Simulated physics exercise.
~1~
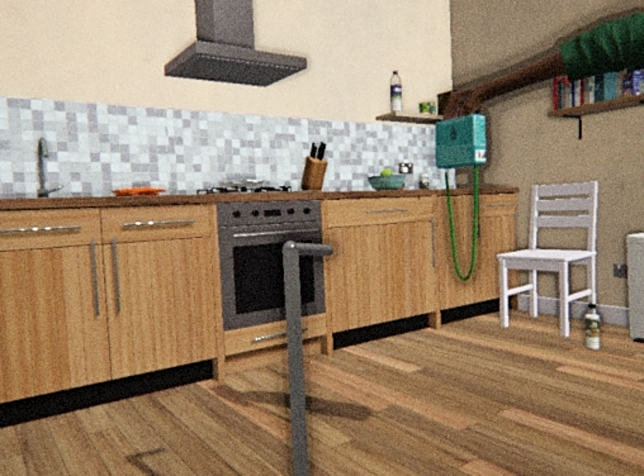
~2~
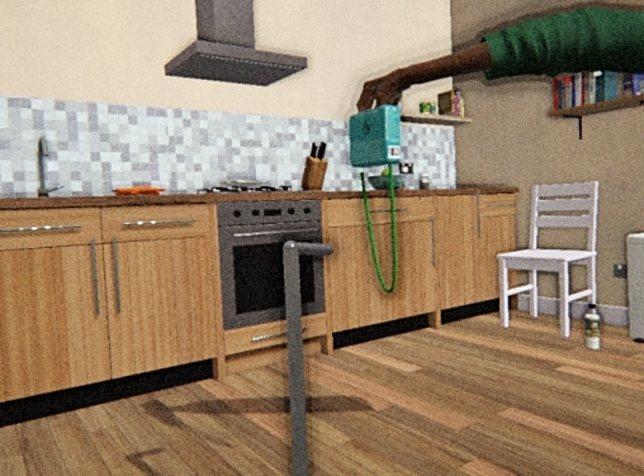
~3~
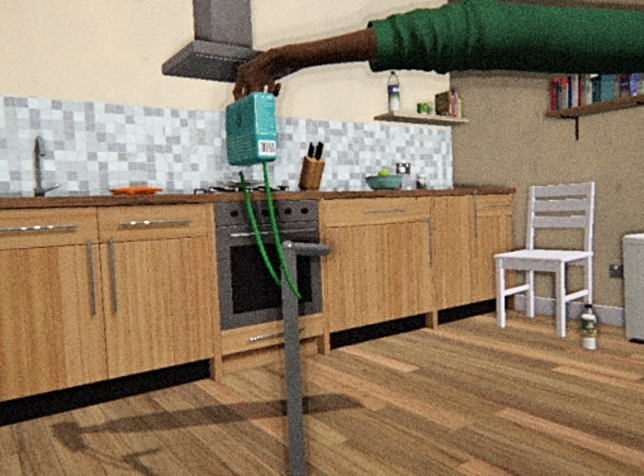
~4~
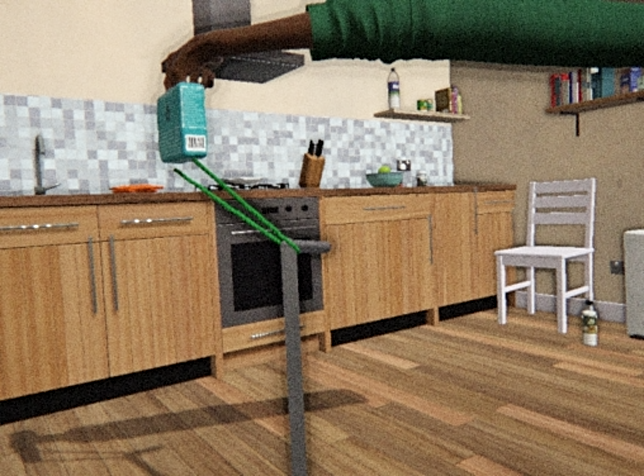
In a kitchen with wooden cabinets, a tiled wall and a white chair, a hand in a green sleeve holds a turquoise pouch on the right, a green cord loop hanging beneath it. The arm carries the pouch left at a fairly even height, toward a grey post with a short hook at its top. The pouch passes above and beyond the post while the trailing loop reaches it. The loop then catches on the hook and stretches into a taut slant. At the end the hand is stopped left of the post, the pouch held back by its snagged cord.
